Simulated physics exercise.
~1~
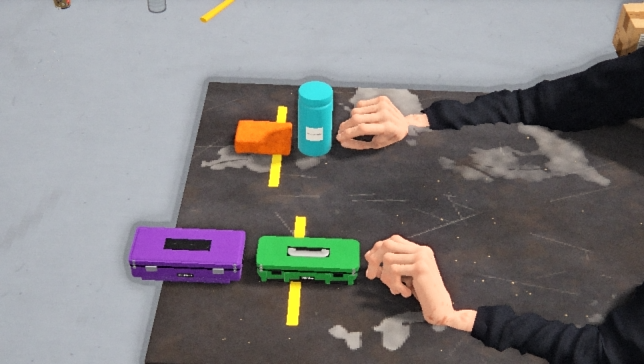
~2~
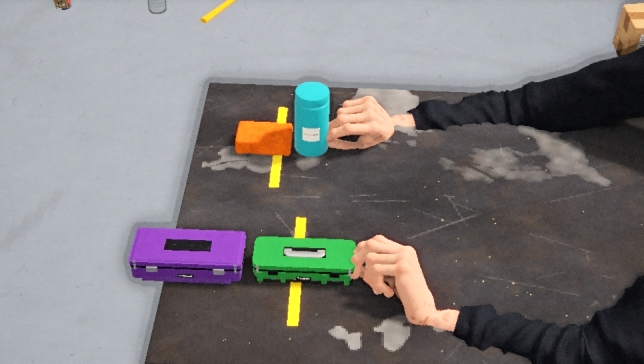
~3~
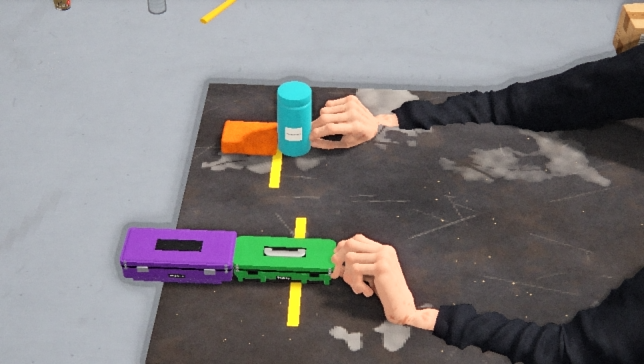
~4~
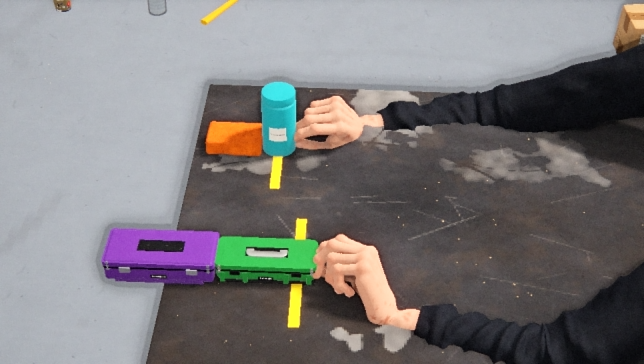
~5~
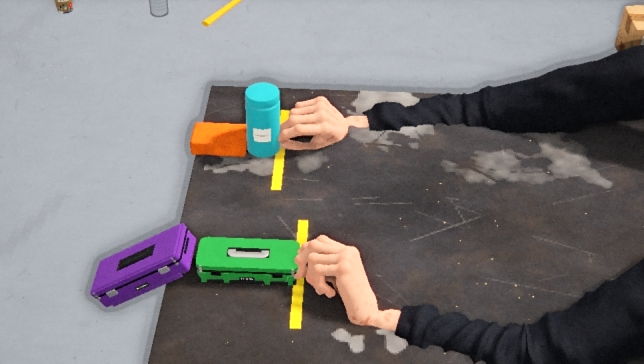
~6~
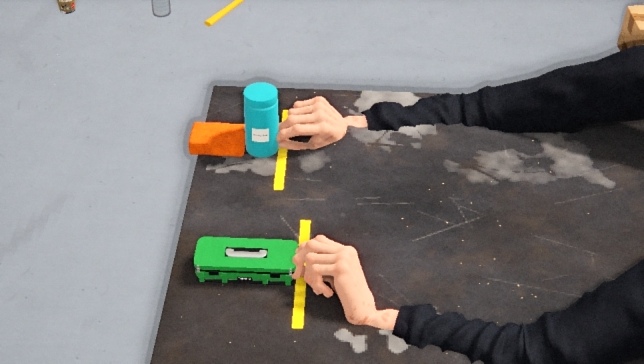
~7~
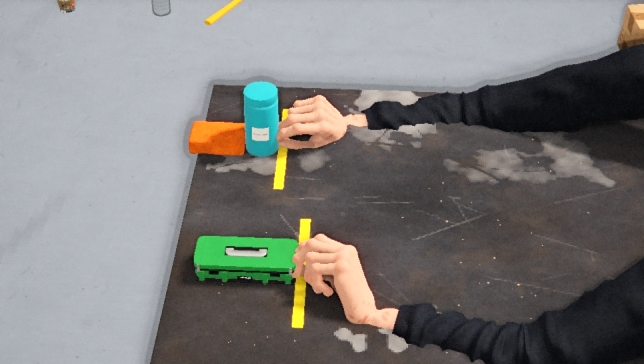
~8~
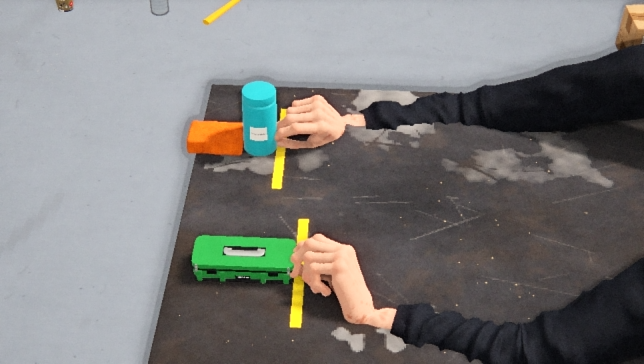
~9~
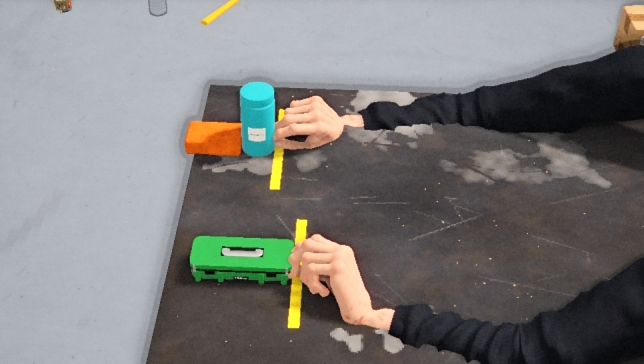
A purple case tips off the table as hands push two rows left; the sponge stays.
